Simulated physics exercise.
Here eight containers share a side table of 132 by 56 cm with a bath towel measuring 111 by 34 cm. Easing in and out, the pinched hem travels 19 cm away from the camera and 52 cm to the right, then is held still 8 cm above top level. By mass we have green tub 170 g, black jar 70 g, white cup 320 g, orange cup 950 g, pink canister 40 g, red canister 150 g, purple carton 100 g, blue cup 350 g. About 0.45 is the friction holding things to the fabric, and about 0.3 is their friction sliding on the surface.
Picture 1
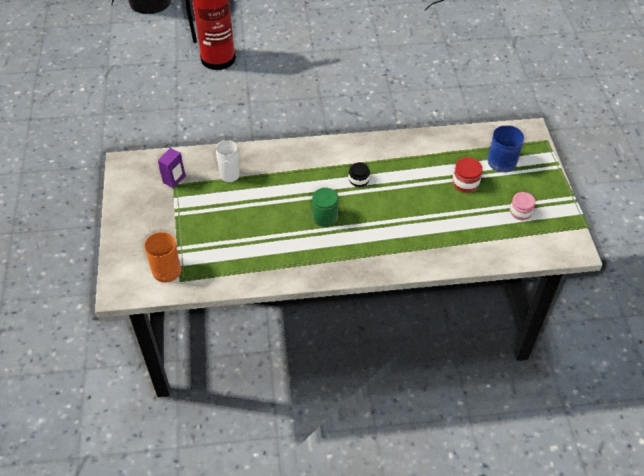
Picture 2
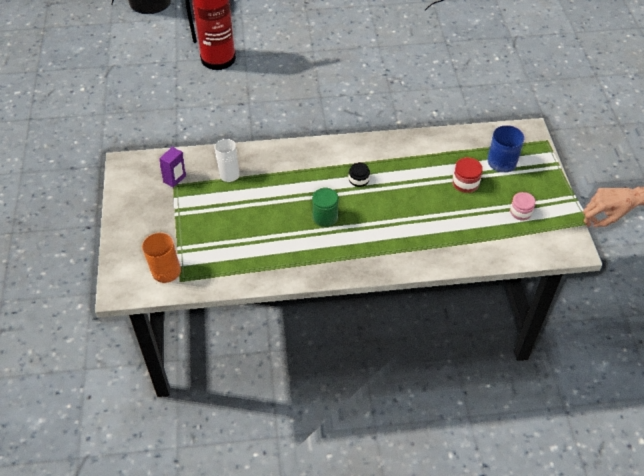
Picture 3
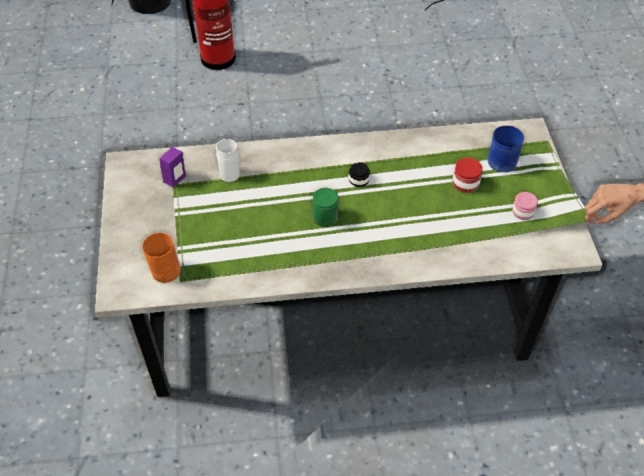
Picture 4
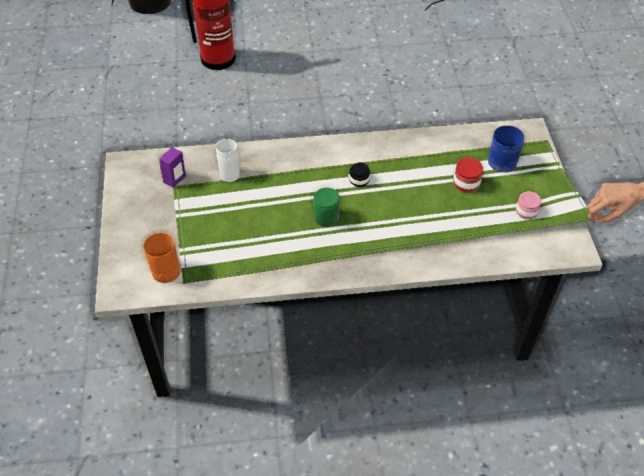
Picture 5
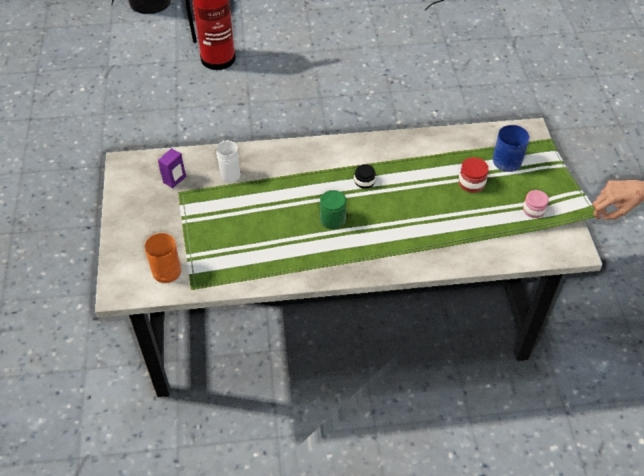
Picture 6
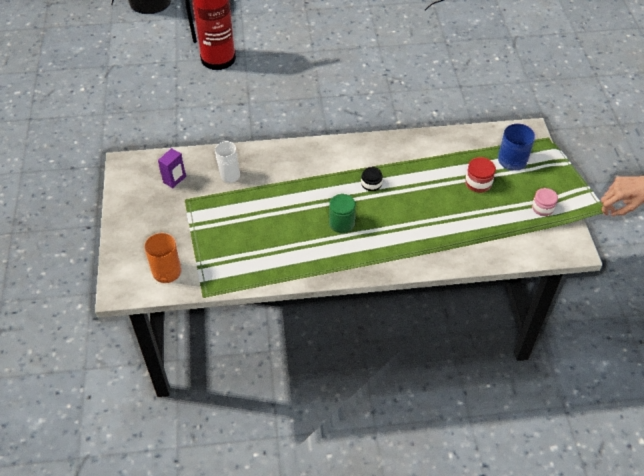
On a side table in a grey-floored room, a hand came in from the right, gripped a green-and-white striped towel and slowly pulled it rightward, carrying the green, black, red, pink and blue containers along.
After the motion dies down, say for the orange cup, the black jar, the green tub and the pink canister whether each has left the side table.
Orange cup - has not left; black jar - has not left; green tub - has not left; pink canister - has left.
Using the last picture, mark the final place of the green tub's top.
It comes to rest at about (575, 222).
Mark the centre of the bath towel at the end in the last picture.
The middle ends up near pixel (589, 221).
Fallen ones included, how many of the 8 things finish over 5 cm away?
Total: 5.
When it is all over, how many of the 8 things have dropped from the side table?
Count recorded: 3.
Next, 80 % of the bath towel is still over the top; green tub 21 cm off its start, pink canister 20 cm off its start, black jar 17 cm off its start.
Then, 55 % of the bath towel is still over the top; green tub 40 cm off its start, pink canister on its side, 37 cm off its start, black jar 36 cm off its start.
After that, 35 % of the bath towel is still over the top; green tub 60 cm off its start at (556, 227), black jar 56 cm off its start at (561, 192), pink canister over the edge.
Later, 30 % of the bath towel is still over the top; green tub 64 cm off its start, black jar 56 cm off its start, pink canister over the edge.
At the end, 30 % of the bath towel is still over the top; green tub 65 cm off its start at (575, 222), black jar 56 cm off its start at (562, 187), pink canister over the edge, orange cup 0 cm off its start at (160, 245).
